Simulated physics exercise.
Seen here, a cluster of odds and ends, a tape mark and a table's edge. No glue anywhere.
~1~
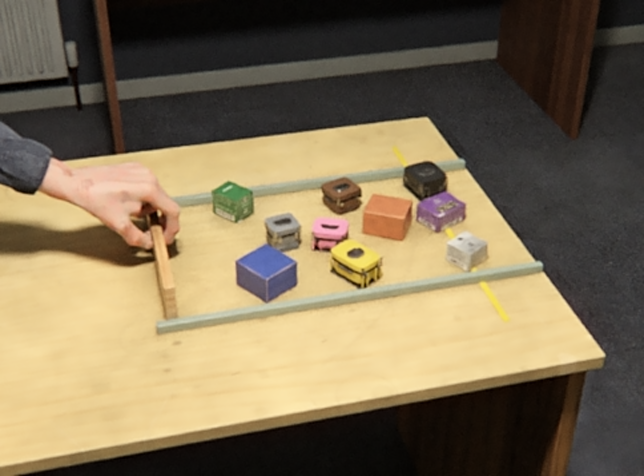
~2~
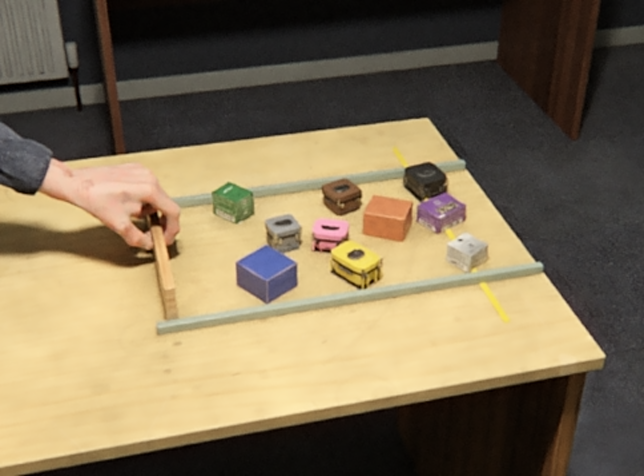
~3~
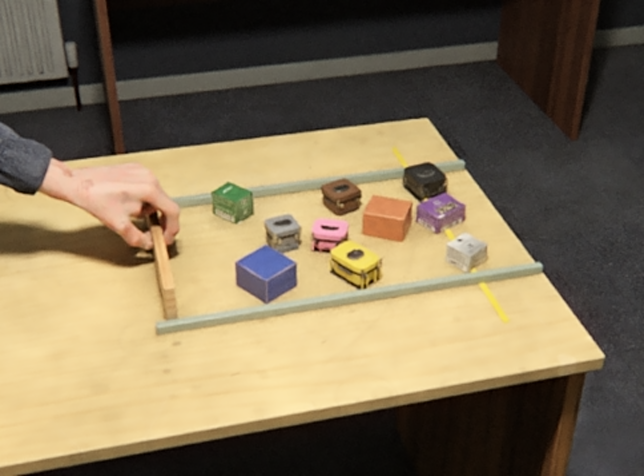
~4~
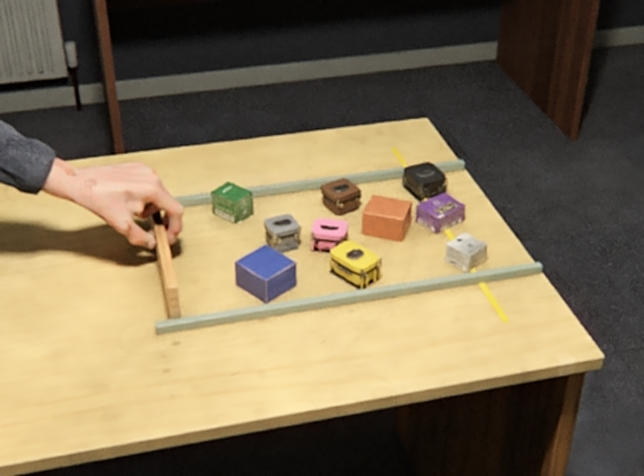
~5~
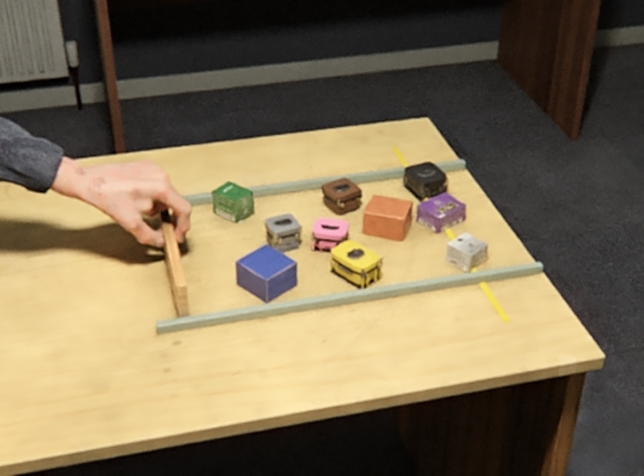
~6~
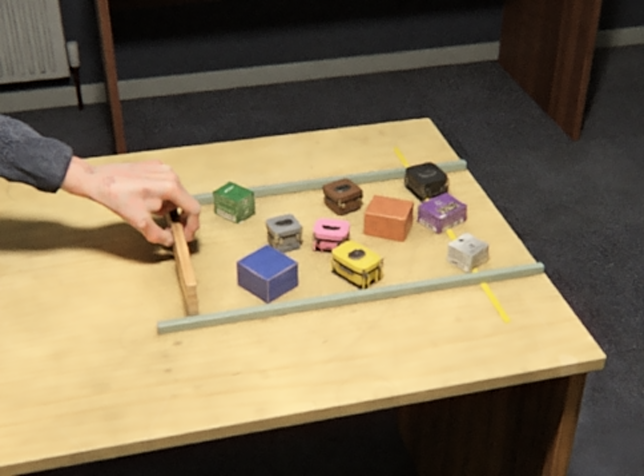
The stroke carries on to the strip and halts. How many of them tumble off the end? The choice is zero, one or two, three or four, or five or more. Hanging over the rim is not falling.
The number that fall off is three or four.
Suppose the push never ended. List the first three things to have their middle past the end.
Earliest first: The purple box, the white box, the black case.
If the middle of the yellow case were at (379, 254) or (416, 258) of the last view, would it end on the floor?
The yellow case holds on; is kept.
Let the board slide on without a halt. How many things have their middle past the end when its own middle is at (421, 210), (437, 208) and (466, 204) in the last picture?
Past the end: 1, 3 and 6.
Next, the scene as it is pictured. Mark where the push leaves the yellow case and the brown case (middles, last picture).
Near (522, 245) and (465, 184).
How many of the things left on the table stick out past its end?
Overhanging: 2.
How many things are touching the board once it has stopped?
The number is 4.
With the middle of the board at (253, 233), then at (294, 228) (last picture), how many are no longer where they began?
The counts are 2 and 5.
Early on, none off yet; black case at rest near (426, 182); purple box at rest near (442, 213); white box at rest near (468, 253).
A while later, none off yet; black case travelled about its own width near (457, 179); purple box travelled about its own width near (489, 203); white box travelled about its own width near (514, 249).
Finally, the number that fall off is three or four; lost, white box, purple box and black case.
